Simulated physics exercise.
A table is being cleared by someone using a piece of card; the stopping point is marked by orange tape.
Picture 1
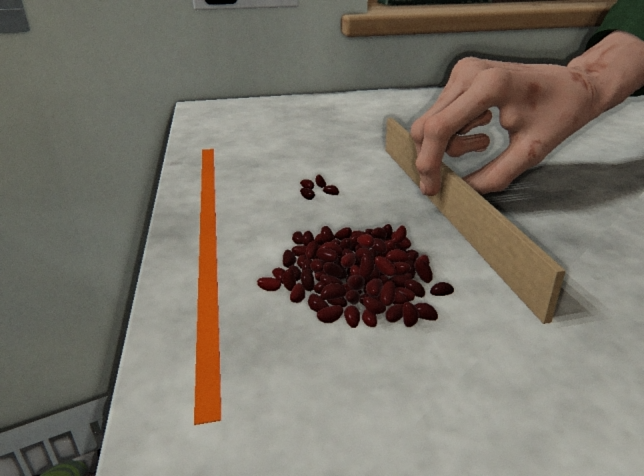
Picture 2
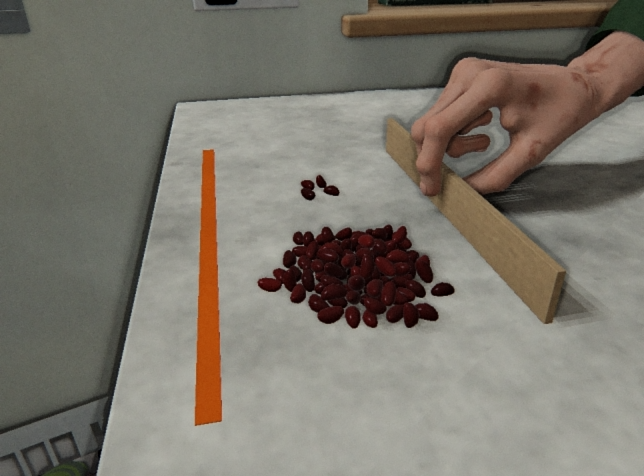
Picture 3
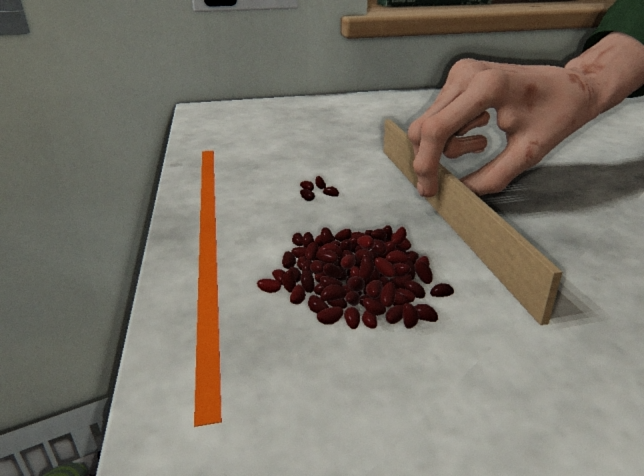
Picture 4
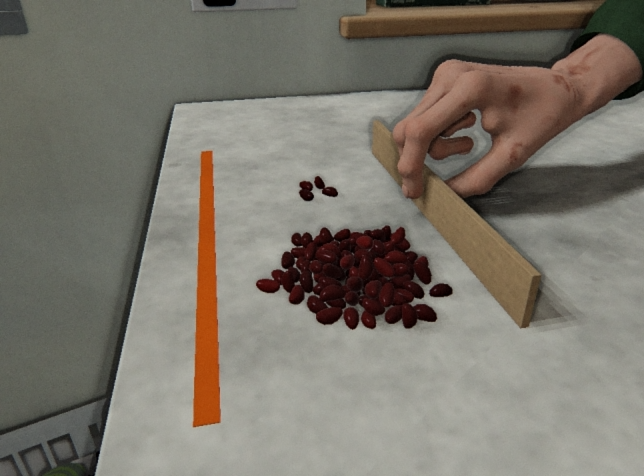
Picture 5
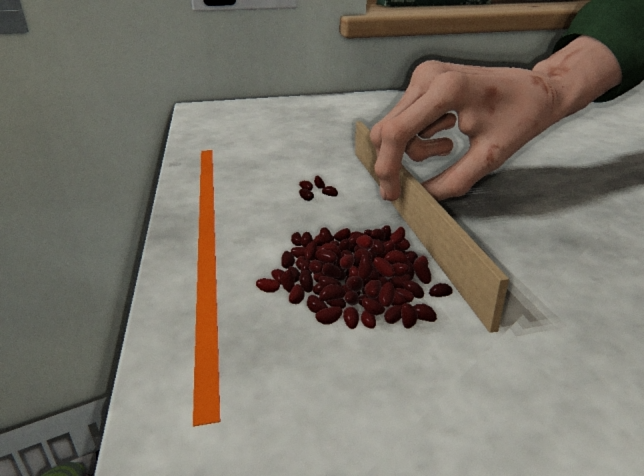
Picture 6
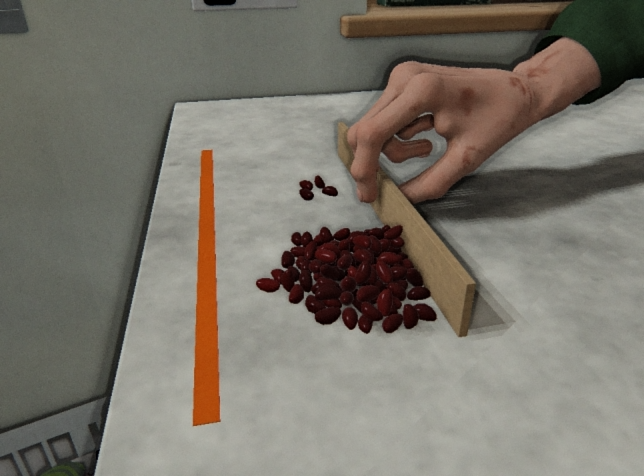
On a pale table, a hand slides a flat board left into many dark red beans.
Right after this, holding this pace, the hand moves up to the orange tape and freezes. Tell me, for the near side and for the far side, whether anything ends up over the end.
In the end front handful: Some of it goes over, back handful: None of it goes over.
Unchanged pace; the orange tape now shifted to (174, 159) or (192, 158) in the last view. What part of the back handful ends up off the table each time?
Per hundred off table - stop 1: 100; stop 2: 0.
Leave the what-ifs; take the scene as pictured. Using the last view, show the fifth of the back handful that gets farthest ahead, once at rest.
Near (186, 198).
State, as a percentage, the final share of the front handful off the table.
Result: Around 50 percent.
Then, 0.45 s on from there, piece of card still moving, near (286, 185); front handful all on the table, its front near (182, 284); back handful all on the table, its front near (271, 201).
Then, 0.92 s on from there, piece of card stopped at the orange tape; front handful near a quarter over the edge; back handful all on the table, its front near (185, 209).
Then, 1.20 s on from there, piece of card stopped at the orange tape; front handful near half over the edge; back handful all on the table, its front near (185, 209).
In the end, piece of card stopped at the orange tape; front handful near half over the edge; back handful all on the table, its front near (185, 209).
